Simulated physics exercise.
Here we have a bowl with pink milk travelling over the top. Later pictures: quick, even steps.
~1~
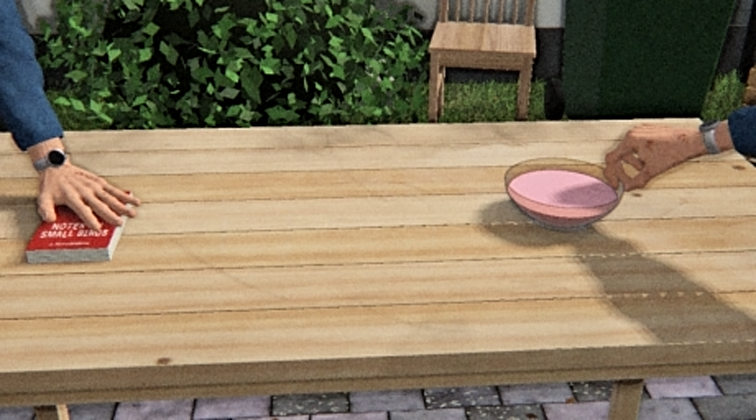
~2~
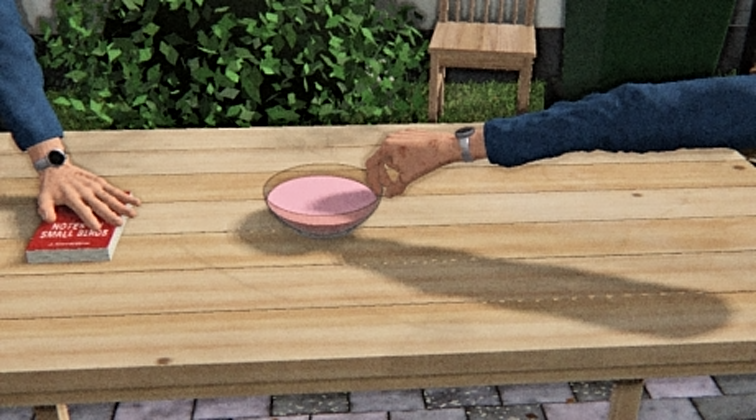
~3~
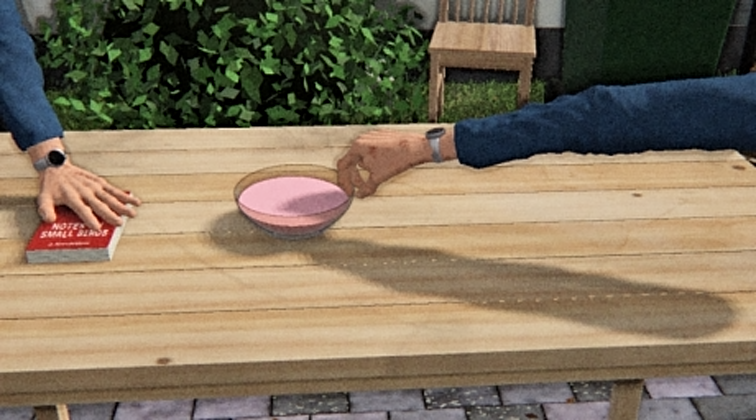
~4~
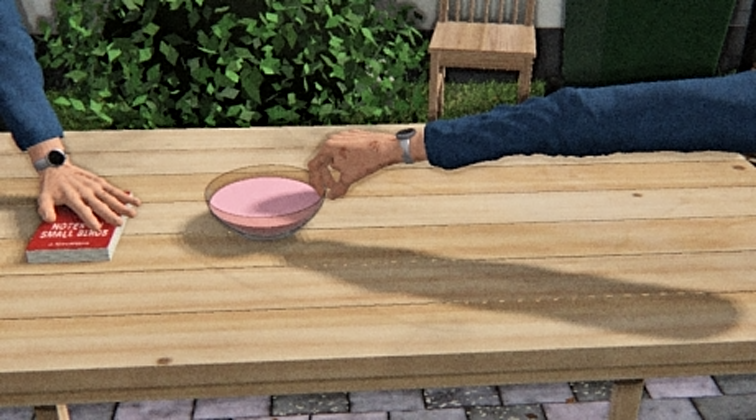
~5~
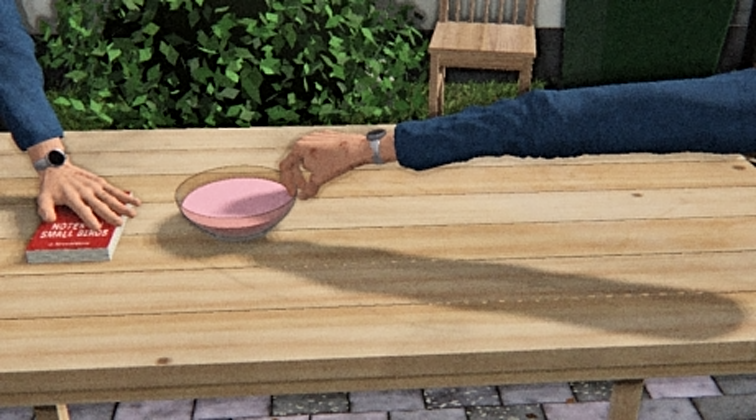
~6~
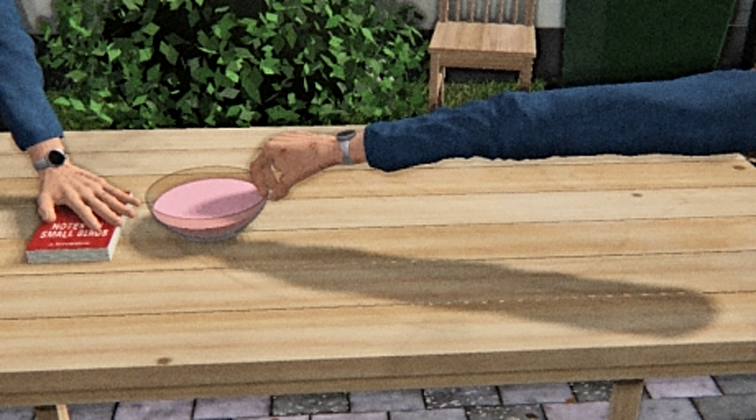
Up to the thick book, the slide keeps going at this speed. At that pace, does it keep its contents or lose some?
Overflows.
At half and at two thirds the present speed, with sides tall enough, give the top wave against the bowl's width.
About 10 %, then about 15 %.
A moment on, the bowl meets the thick book.
Further on, the pink milk surges up the wall; a puddle lies under it.
When it is over, the bowl stands at the thick book; a puddle lies under it.
